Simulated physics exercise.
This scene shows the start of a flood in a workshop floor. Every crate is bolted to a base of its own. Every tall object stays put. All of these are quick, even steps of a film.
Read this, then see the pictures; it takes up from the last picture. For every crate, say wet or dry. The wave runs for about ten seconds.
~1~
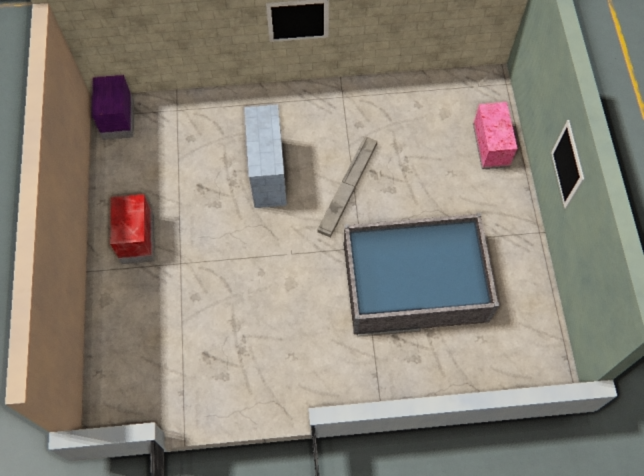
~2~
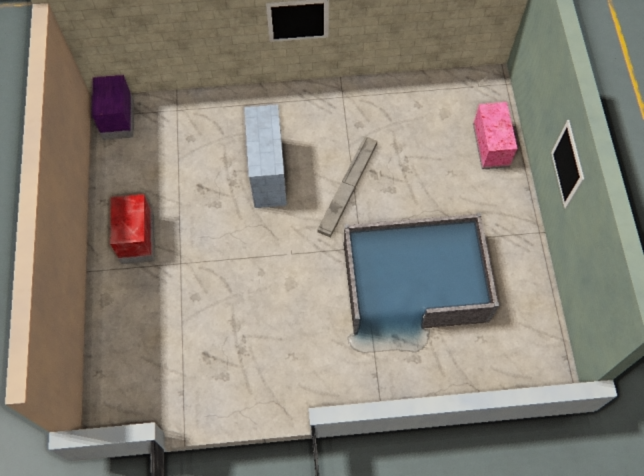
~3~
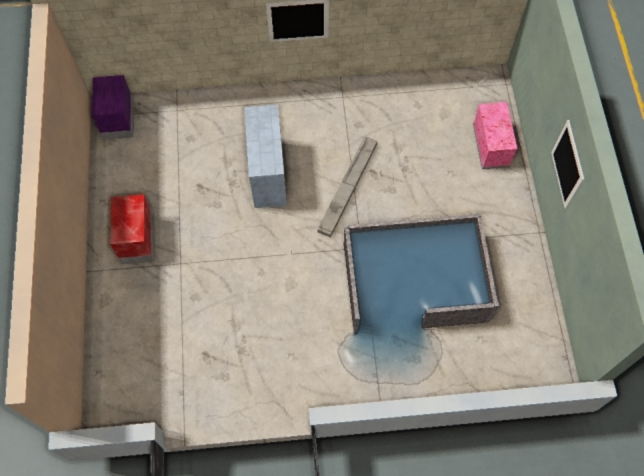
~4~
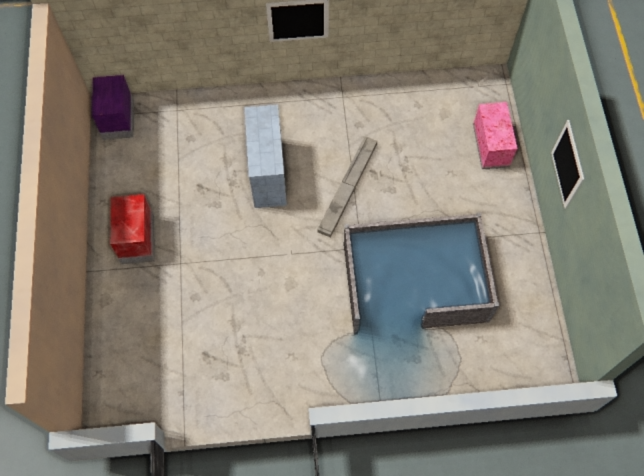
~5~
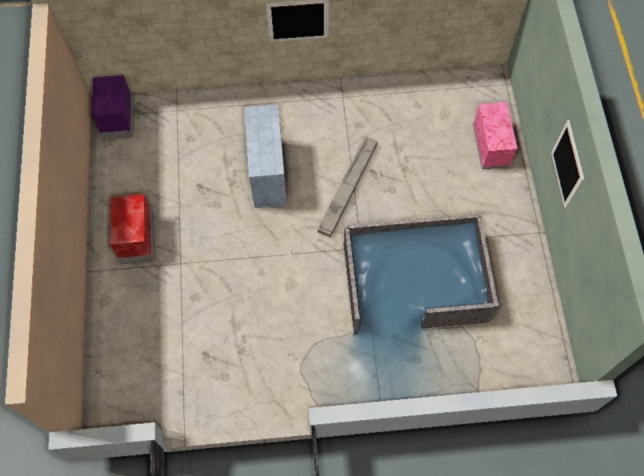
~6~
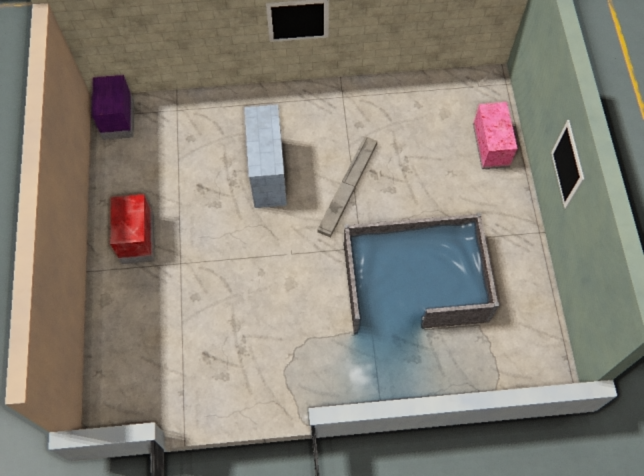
As I see it, the red crate has no water on it afterwards; the pink crate has water on it afterwards; the purple crate has no water on it afterwards.
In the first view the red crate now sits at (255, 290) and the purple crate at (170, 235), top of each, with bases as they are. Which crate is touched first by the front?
It's the red crate.
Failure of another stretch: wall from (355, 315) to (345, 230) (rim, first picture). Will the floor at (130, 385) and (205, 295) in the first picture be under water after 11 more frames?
First spot inundated, second spot inundated.
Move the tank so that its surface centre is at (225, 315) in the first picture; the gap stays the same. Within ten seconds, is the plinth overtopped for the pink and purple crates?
I reckon the pink one is unharmed, while the purple one is unharmed.
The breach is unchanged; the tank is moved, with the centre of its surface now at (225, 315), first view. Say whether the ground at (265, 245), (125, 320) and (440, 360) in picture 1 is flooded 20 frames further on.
Results in order - left untouched, swamped, left untouched.
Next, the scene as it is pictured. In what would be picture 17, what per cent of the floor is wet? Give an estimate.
Around 25 percent.
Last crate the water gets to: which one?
My guess: The purple crate.
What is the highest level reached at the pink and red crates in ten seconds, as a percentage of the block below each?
Some 180 and 40 % respectively.
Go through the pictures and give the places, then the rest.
The first frame shows the water tank at (419, 267) is whole and still.
In the second frame, water pours out at (391, 322) and has run to (355, 341).
In the third frame, the front is at (359, 375), out from the gap at (390, 324).
In the fourth frame, water pours out at (390, 324) and has run to a hidden place.
In the fifth frame, the front is at a hidden place, out from the gap at (390, 324).
In the sixth frame, the front is at a hidden place, out from the gap at (390, 324).
A moment on, water covers 15 % of the floor; the red crate not reached, the pink crate not reached, the purple crate not reached.
Next, water covers 25 % of the floor; the red crate not reached, the pink crate not reached, the purple crate not reached.
Then, water covers 45 % of the floor; the red crate water round its plinth, the pink crate water round its plinth, the purple crate not reached.
Later, water covers 65 % of the floor; the red crate water round its plinth, the pink crate water round its plinth, the purple crate water round its plinth.
In the end, water covers 90 % of the floor; the red crate stayed above the water, the pink crate was topped, the purple crate stayed above the water.
